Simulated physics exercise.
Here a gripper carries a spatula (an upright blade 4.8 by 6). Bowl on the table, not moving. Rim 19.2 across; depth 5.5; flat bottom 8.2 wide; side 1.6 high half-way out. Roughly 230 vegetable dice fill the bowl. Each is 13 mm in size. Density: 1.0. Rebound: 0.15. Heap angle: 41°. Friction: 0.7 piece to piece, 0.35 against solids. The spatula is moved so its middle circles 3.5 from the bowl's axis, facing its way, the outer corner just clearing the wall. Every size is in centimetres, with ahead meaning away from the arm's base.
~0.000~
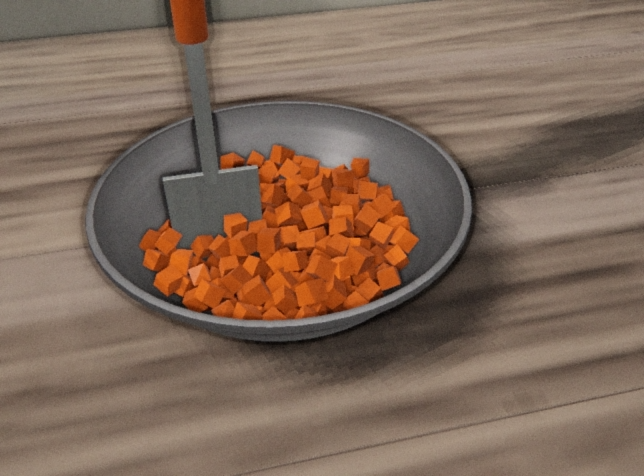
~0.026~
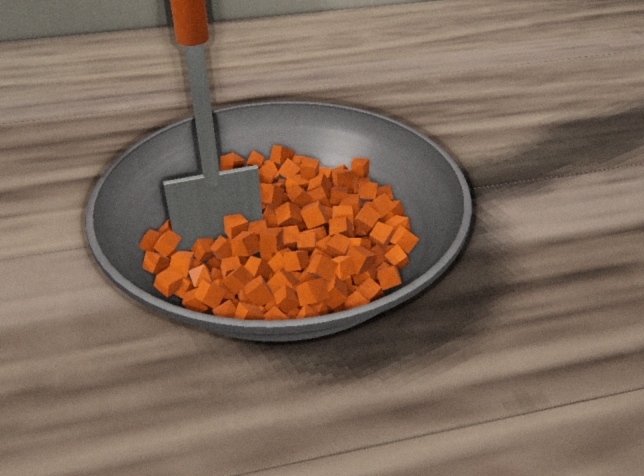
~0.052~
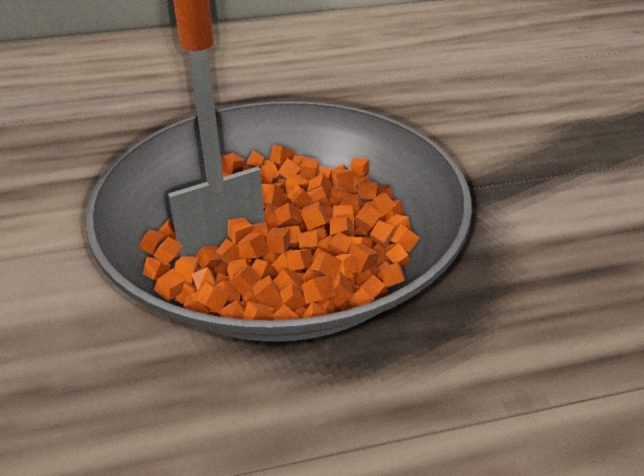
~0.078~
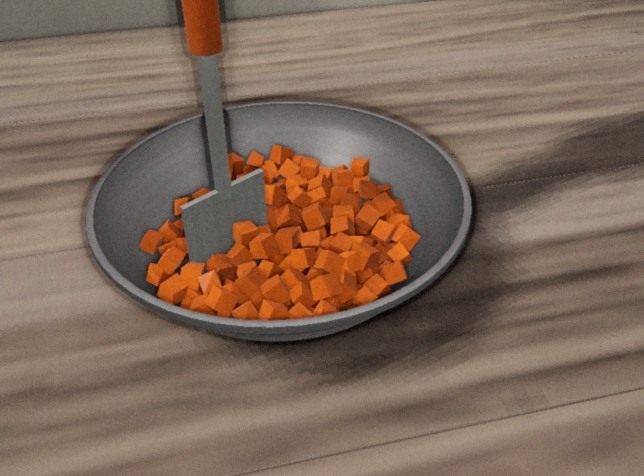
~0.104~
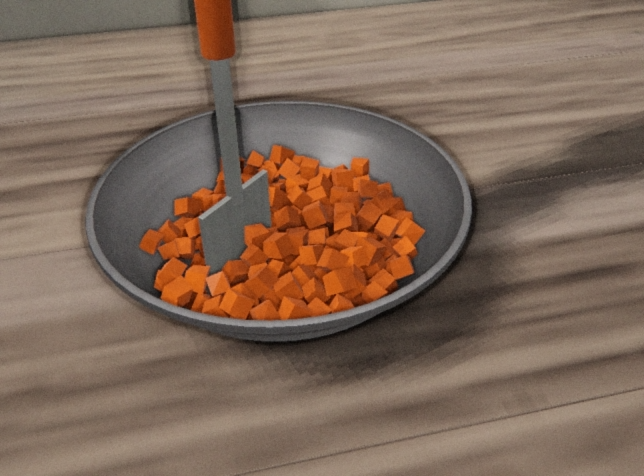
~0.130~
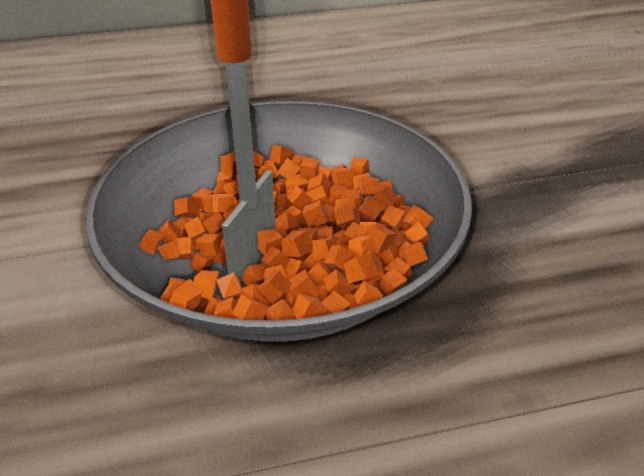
A spatula with an orange handle stood among orange cubes in a gray bowl, then turned and slid gradually to the right, pushing some of the cubes along while the bowl stayed still.
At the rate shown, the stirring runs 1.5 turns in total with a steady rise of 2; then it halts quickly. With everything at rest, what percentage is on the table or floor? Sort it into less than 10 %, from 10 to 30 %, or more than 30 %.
It goes in from 10 to 30 %.
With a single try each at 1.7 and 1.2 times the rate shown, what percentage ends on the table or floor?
First try close to 30, second close to 25, in per cent.
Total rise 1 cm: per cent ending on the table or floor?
Result: Roughly 25 %.
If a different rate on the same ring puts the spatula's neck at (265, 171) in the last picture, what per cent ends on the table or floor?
About 25 %.
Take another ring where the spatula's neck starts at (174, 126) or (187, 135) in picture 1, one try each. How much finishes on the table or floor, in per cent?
Near 25 and 25 in a hundred, one try each.
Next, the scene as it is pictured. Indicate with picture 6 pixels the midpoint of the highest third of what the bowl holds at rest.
I'd put it at about (374, 228).
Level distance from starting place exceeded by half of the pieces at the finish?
Something near 9 cm, measured level.
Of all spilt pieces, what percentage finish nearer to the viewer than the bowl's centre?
It comes out near 40 percent.
After 0.51 s, 245° round, highest piece 8 above the table; 209 in the bowl, 19 on the table or floor, 3 in flight or on the tool.
After 0.88 s, 75° round, highest piece 7 above the table; 197 in the bowl, 33 on the table or floor, 1 in flight or on the tool.
After 1.27 s, 180° round, highest piece 6 above the table; 190 in the bowl, 41 on the table or floor.
After 1.97 s, 180° round, highest piece 6 above the table; 190 in the bowl, 41 on the table or floor.
At rest, 190 in the bowl, 41 on the table or floor. That is 18 % on the table or floor.
